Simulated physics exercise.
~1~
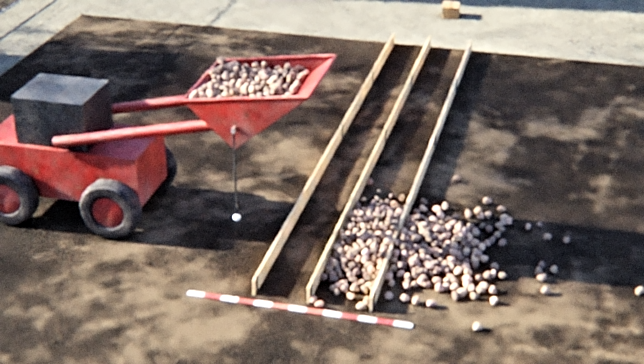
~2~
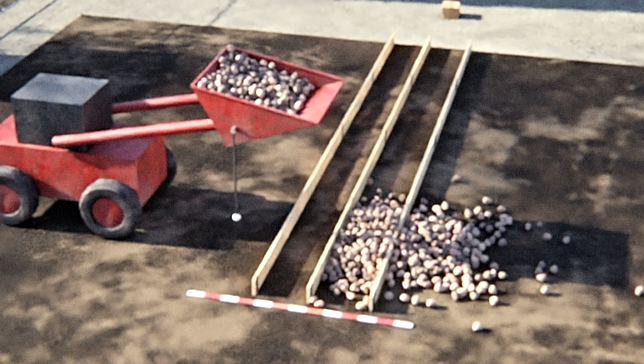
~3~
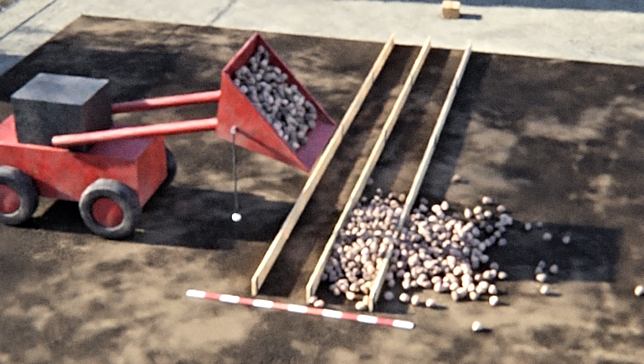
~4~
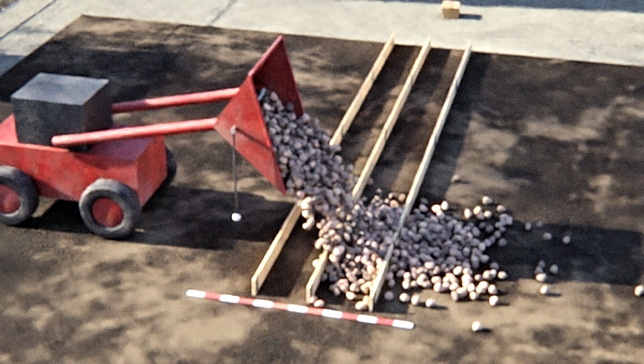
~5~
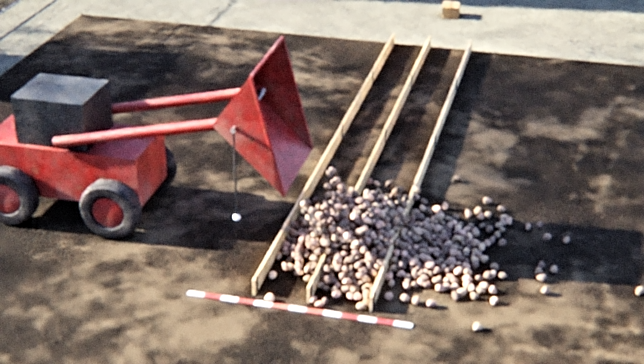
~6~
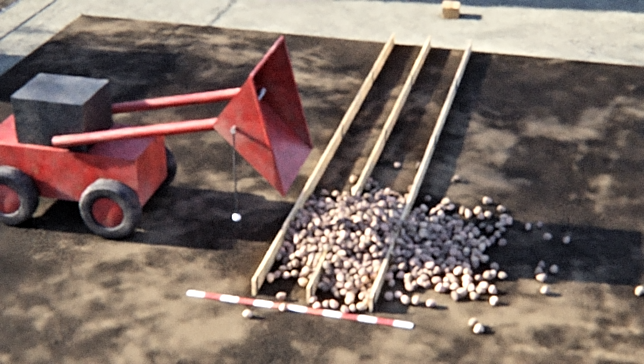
A red toy-like loader with a black block on top stands at the left of a dark, sunlit floor, seen from above at an angle, its raised bucket full of pale, rounded stones. A white ball hangs below the bucket, three wooden boards lie to the right, and a loose heap already spreads across them behind a red and white striped bar. The bucket tips gently to the right, then steeper, and the stones pour out over the boards. They pile into both bays and merge with the heap. The emptied bucket stays tilted as a few stragglers settle.
